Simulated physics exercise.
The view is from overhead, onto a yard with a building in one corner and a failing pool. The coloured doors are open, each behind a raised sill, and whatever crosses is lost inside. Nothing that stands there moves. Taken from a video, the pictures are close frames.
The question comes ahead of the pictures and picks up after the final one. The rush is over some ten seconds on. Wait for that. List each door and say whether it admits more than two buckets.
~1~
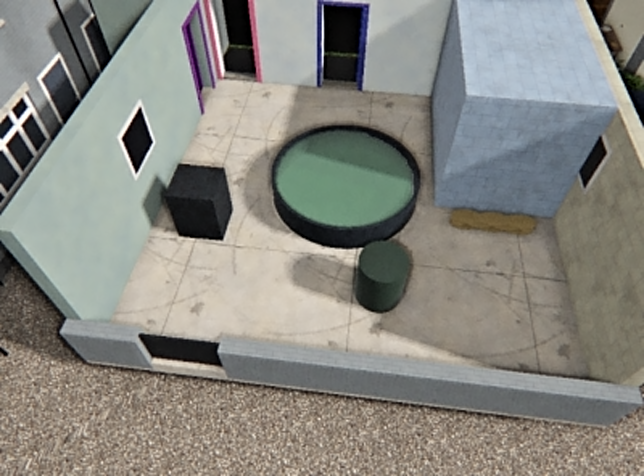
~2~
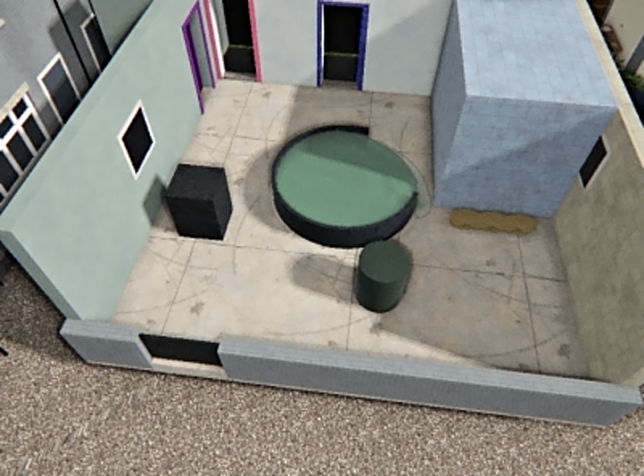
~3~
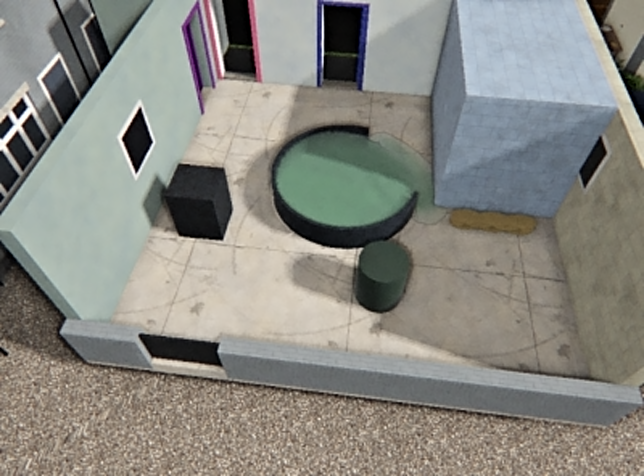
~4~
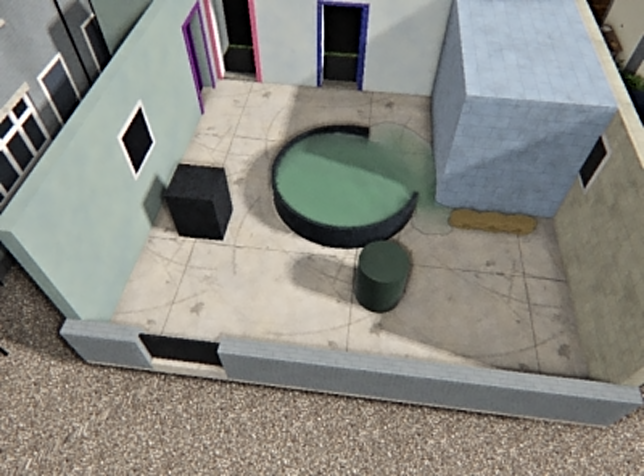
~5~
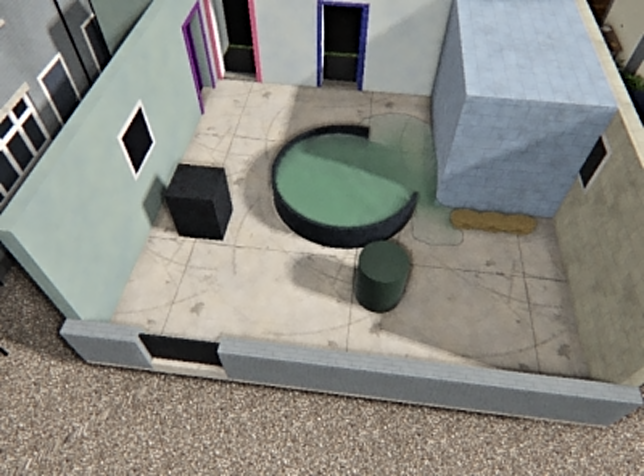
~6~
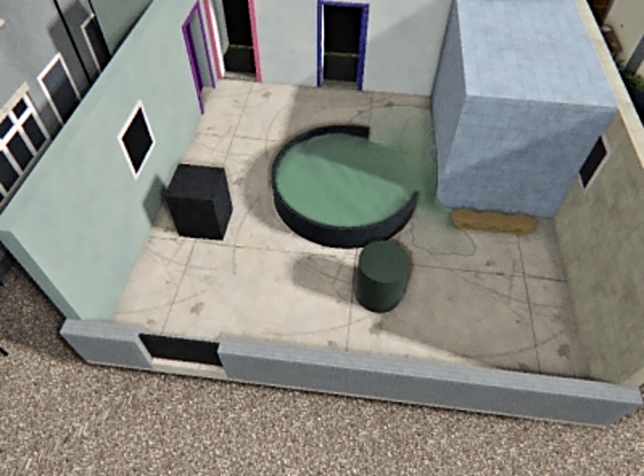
Pink door - admits more than two; purple door - admits more than two; blue door - admits more than two.
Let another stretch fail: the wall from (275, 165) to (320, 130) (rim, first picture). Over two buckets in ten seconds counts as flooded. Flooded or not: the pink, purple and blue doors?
Then: Pink goes over; purple takes more; blue keeps below it.
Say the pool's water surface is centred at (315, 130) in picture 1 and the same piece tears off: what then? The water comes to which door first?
That would be the blue door, I think.
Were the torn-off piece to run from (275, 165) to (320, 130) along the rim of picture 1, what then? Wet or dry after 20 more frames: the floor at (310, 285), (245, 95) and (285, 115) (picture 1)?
Bone-dry, submerged, submerged.
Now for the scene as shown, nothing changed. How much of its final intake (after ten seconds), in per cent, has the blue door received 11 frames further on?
The figure is near 0 per cent.
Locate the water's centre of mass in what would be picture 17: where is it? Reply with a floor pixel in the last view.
The water's centre sits above (376, 171).
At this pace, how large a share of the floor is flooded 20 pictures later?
Around 55 percent.
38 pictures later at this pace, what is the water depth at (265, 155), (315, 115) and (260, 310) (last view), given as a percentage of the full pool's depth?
The three come to near 6, 12 and 2 per cent respectively.
A moment on, water covers 15 % of the floor; the pink door not reached, the purple door not reached, the blue door not reached.
Next, water covers 30 % of the floor; the pink door not reached, the purple door not reached, the blue door wet at the sill, nothing in.
Then, water covers 55 % of the floor; the pink door wet at the sill, nothing in, the purple door under two buckets in, the blue door under two buckets in.
Later, water covers 70 % of the floor; the pink door under two buckets in, the purple door far over two buckets in, the blue door over two buckets in.
In the end, water covers 95 % of the floor; the pink door over two buckets in, the purple door far over two buckets in, the blue door over two buckets in.
